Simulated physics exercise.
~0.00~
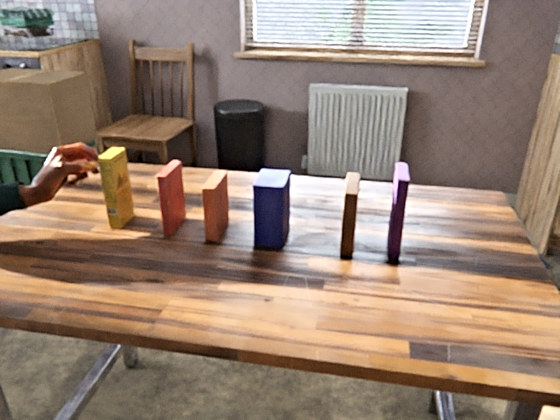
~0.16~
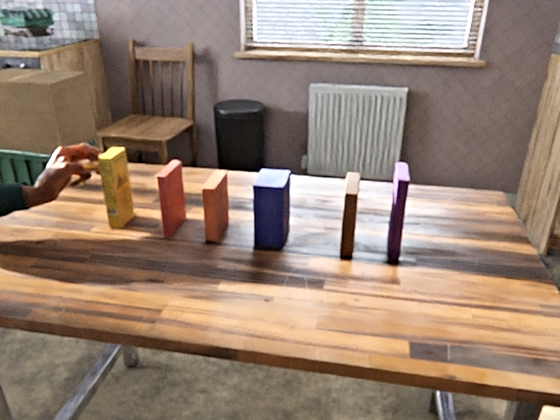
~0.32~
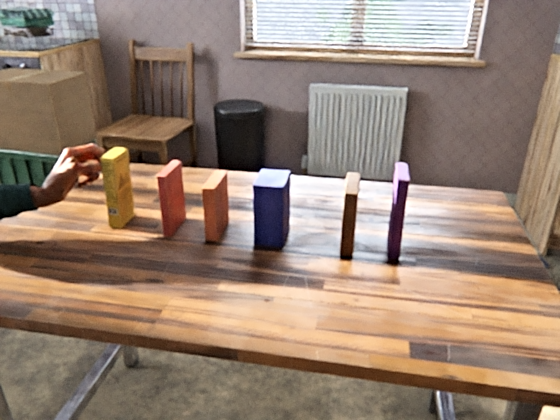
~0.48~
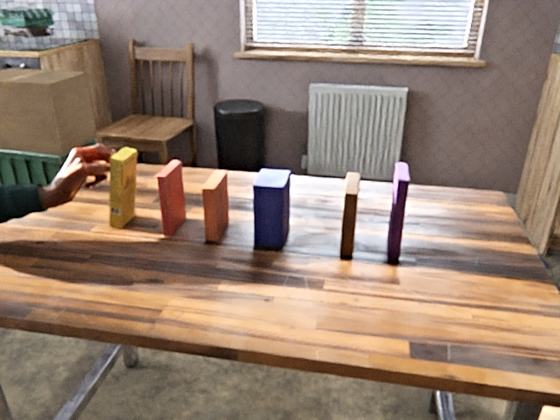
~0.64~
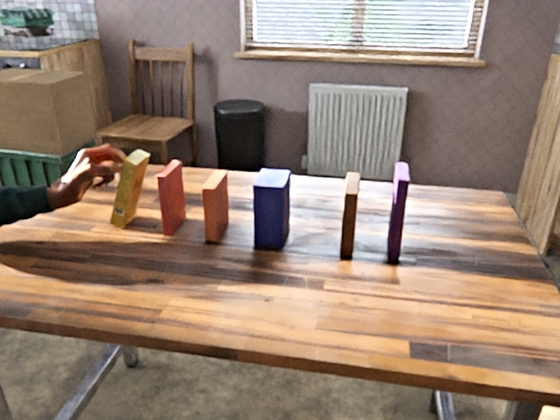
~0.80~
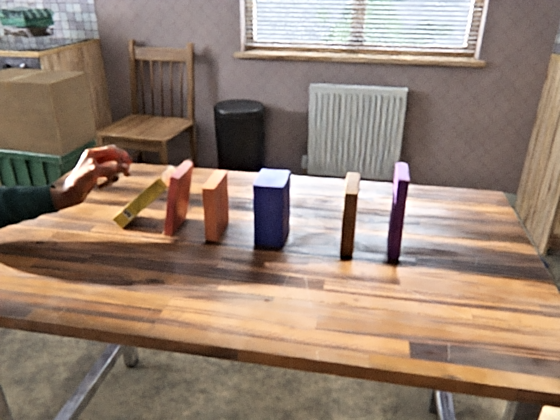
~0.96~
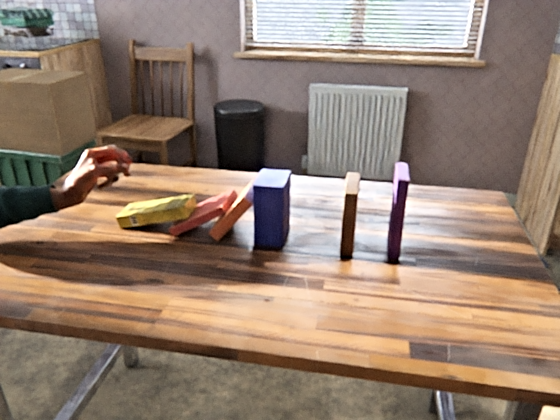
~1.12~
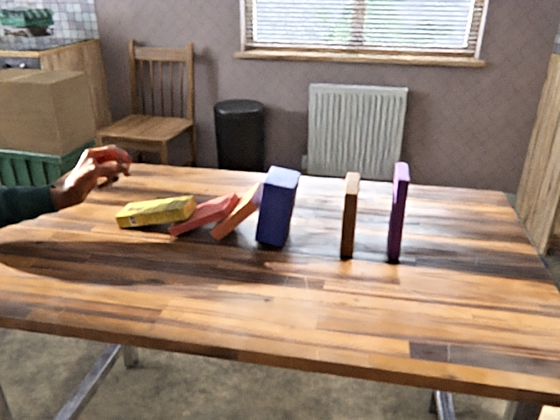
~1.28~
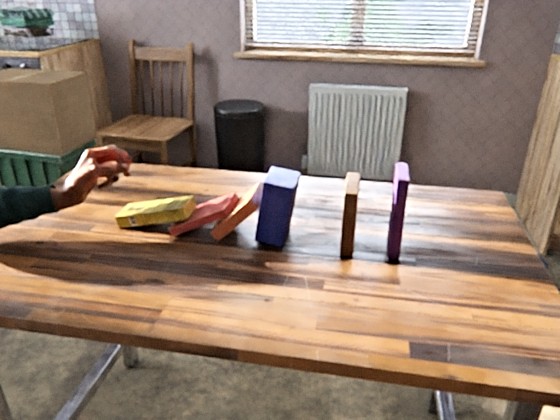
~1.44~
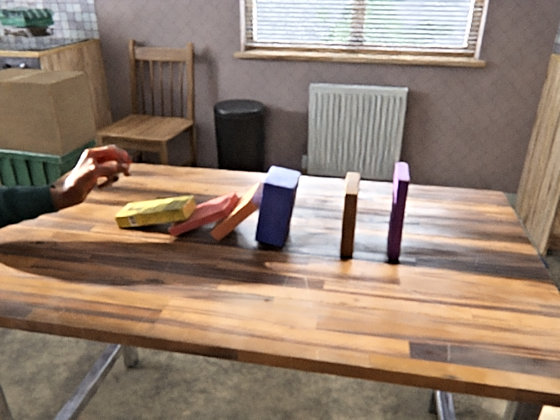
A hand tips the yellow packet rightward, toppling red and orange pieces against the leaning blue block.
